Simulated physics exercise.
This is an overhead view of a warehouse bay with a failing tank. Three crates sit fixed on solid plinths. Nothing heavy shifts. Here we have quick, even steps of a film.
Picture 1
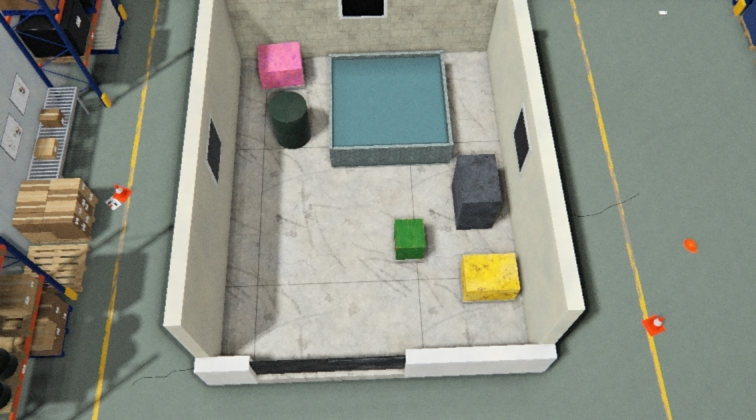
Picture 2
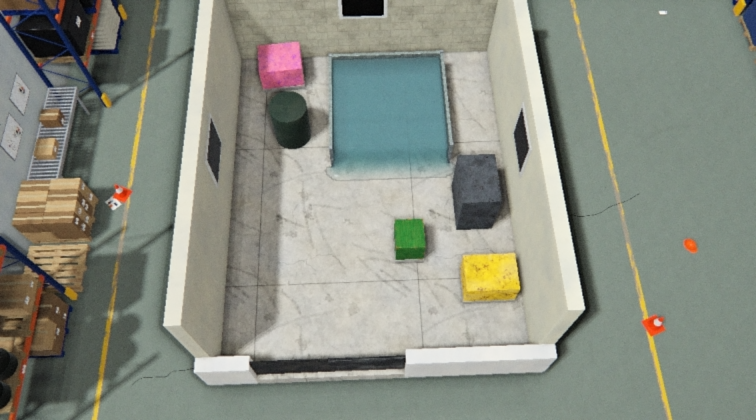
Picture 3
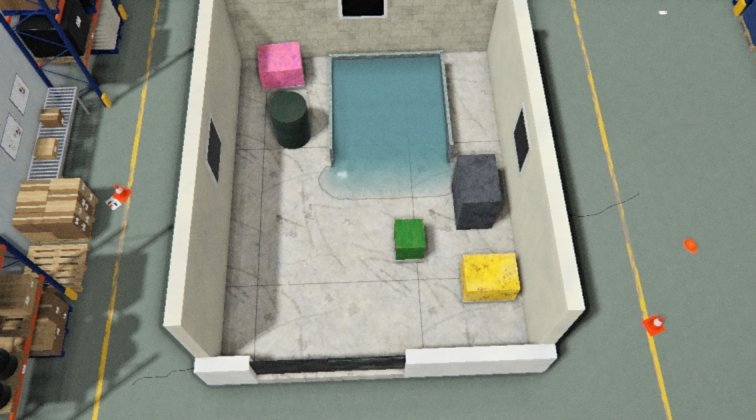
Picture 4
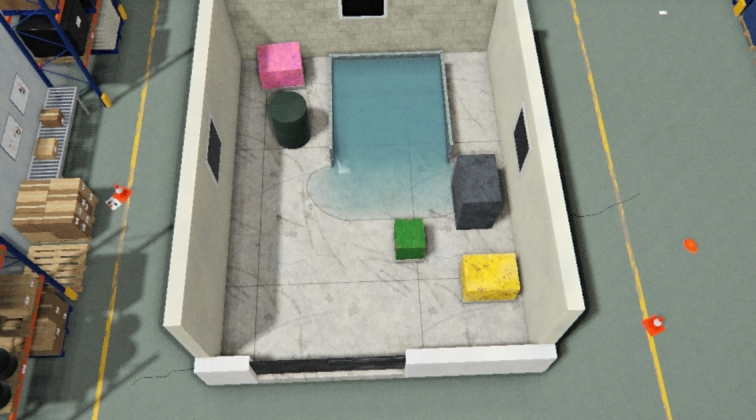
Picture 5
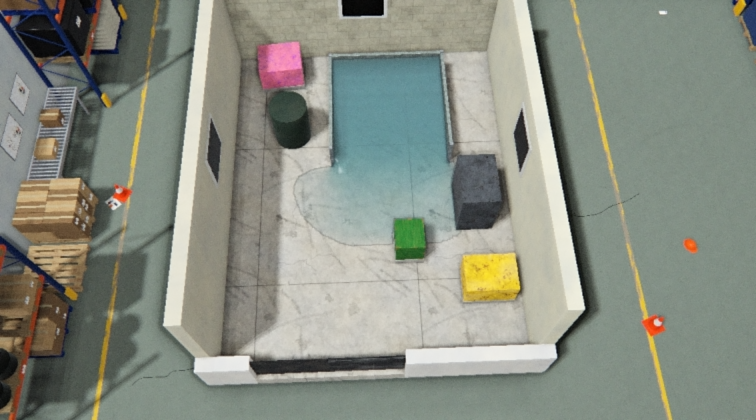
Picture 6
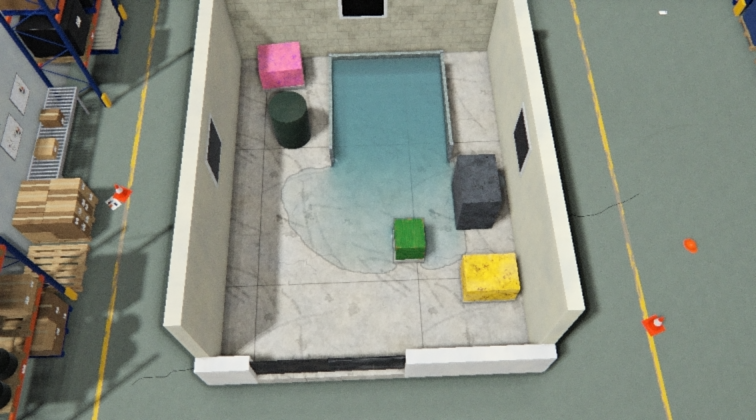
At first, still blue water fills an open tank at the back of a walled warehouse bay. Its front side opens and water pours out across the pale floor toward the viewer. The pool widens to the left, reaches the dark block, then surrounds the green box and reaches the yellow one.
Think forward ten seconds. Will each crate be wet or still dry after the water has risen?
Afterwards the green crate is wet, the yellow crate is wet, the pink crate is wet.
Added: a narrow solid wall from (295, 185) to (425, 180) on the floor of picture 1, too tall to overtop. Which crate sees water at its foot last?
It's the pink crate.
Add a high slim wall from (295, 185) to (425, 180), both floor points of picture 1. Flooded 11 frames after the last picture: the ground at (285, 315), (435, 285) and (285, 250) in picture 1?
First unwetted, then inundated, then unwetted.
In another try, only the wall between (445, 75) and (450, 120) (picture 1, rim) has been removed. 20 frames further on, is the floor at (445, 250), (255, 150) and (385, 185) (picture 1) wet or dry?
In that order: Under water, dry, wet.
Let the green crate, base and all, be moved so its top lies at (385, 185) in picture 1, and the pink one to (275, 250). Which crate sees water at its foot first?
I'd say the green one comes first.
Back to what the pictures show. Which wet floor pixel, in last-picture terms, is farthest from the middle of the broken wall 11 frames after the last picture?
Close to (231, 367).
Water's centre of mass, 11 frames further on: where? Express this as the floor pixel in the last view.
Centre of the water: Near (388, 200).
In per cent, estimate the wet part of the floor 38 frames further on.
About 95 percent.
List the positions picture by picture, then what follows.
In the first picture, still water in the open tank at (388, 101).
In the second picture, the front is at (329, 169), out from the gap at (391, 157).
In the third picture, water pours out at (391, 158) and has run to (323, 179).
In the fourth picture, water pours out at (391, 159) and has run to a hidden place.
In the fifth picture, water pours out at (391, 159) and has run to a hidden place.
In the sixth picture, the front is at (342, 264), out from the gap at (391, 159).
A moment on, water covers 45 % of the floor; the green crate water round its plinth, the yellow crate water round its plinth, the pink crate not reached.
Next, water covers 65 % of the floor; the green crate water round its plinth, the yellow crate water round its plinth, the pink crate not reached.
Then, water covers 70 % of the floor; the green crate water round its plinth, the yellow crate water round its plinth, the pink crate not reached.
Later, water covers 95 % of the floor; the green crate water round its plinth, the yellow crate water round its plinth, the pink crate water round its plinth.
In the end, water covers 100 % of the floor; the green crate was topped, the yellow crate was topped, the pink crate was topped.
